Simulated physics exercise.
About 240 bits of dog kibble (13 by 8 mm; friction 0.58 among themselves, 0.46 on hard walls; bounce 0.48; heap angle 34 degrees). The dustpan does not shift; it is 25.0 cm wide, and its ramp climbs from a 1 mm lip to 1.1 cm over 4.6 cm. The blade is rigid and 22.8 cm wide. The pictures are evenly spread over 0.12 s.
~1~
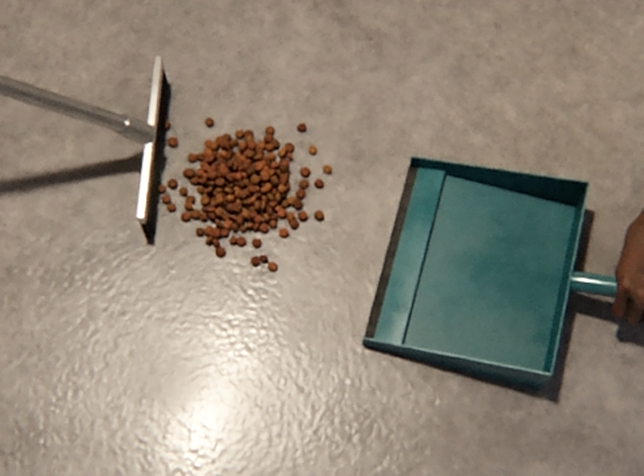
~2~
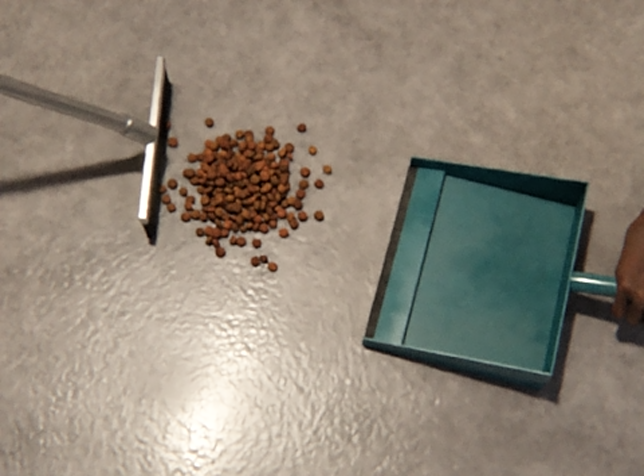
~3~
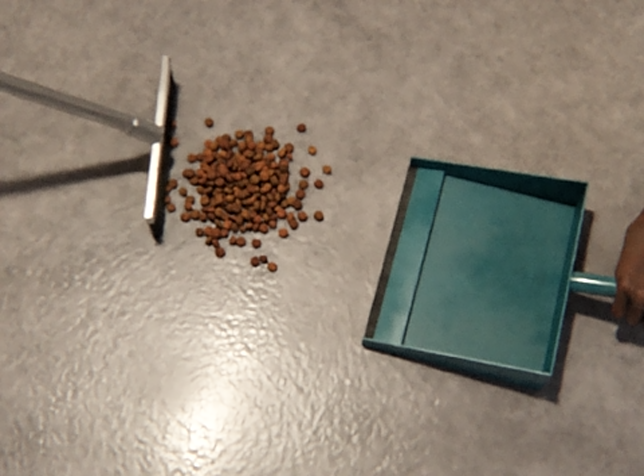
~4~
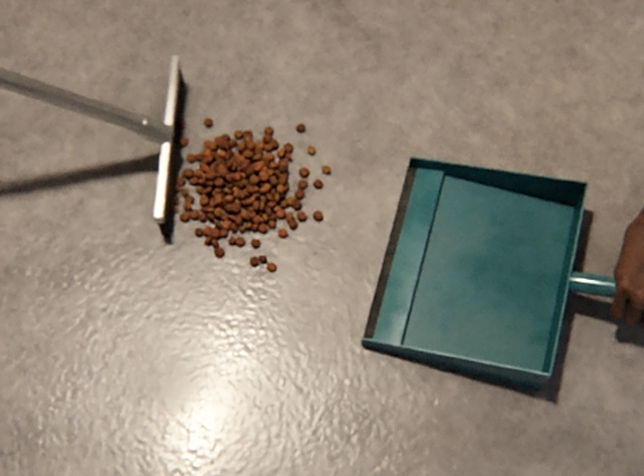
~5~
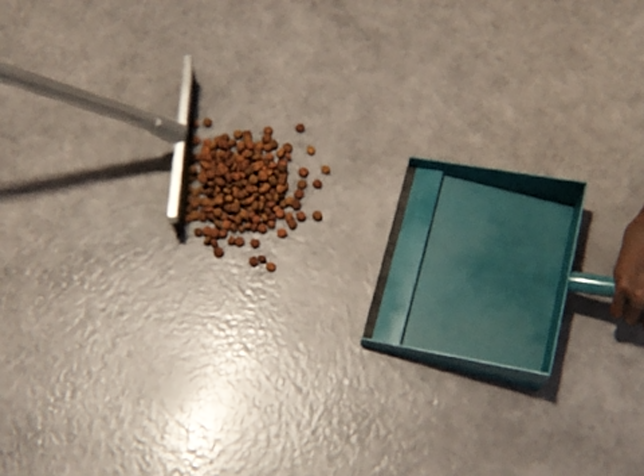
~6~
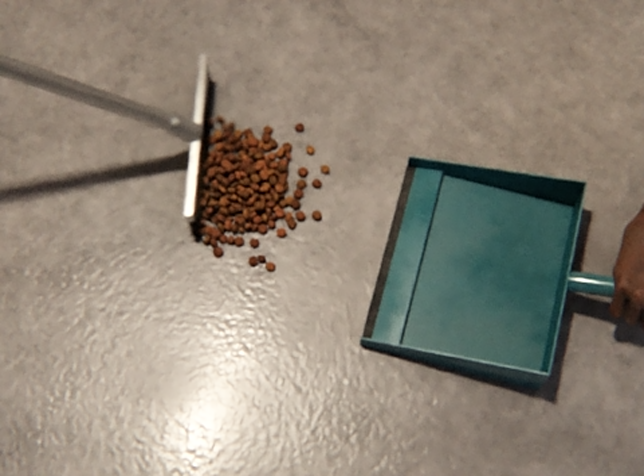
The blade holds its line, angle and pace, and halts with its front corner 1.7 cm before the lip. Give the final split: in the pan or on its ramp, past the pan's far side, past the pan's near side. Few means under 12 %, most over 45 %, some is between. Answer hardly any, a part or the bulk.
Pan a part, far side a part, near side hardly any.
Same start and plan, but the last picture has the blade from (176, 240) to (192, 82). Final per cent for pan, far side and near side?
Pan 20, far 10, near 0.
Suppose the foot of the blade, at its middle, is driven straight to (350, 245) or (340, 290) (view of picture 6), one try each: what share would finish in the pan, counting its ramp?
Some 30 and 15 per cent.
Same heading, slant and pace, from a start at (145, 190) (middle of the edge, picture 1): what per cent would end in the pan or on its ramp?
About 30 per cent.
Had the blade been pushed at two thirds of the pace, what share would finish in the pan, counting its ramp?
In that case some 25 per cent.
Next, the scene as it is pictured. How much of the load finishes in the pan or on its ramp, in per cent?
About 30 per cent.
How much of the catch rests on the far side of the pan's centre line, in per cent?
About 100 per cent.
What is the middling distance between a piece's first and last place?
About 22 cm.
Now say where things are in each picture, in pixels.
Blade from (142, 219) to (160, 63), moved 0.0 cm, 0 of the pieces shifted so far; middle of the pieces at (244, 186); pan at (488, 277), in the first frame.
Blade from (144, 219) to (161, 63), moved 0.3 cm, 0 of the pieces shifted so far; middle of the pieces at (244, 186), in the second frame.
Blade from (150, 219) to (167, 63), moved 1.0 cm, 2 of the pieces shifted so far; middle of the pieces at (244, 186), in the third frame.
Blade from (160, 218) to (176, 63), moved 2.3 cm, 6 of the pieces shifted so far; middle of the pieces at (243, 186), in the fourth frame.
Blade from (174, 218) to (189, 62), moved 4.1 cm, 26 of the pieces shifted so far; middle of the pieces at (243, 186), in the fifth frame.
Blade from (190, 217) to (205, 62), moved 6.1 cm, 129 of the pieces shifted so far; middle of the pieces at (246, 186); pan at (486, 277), in the sixth frame.
Then, 0.16 s after the last picture, middle of the blade 14 cm from the lip; 0 % over the lip, far side 15 %, near side 0 %.
Then, 0.25 s after the last picture, middle of the blade 7 cm from the lip; 5 % over the lip, far side 30 %, near side 0 %.
Then, 0.49 s after the last picture, middle of the blade 4 cm from the lip; 30 % over the lip, far side 35 %, near side 0 %.
In the end, pan 30 %, far side 35 %, near side 0 %, in front of the lip or behind the blade 35 %.
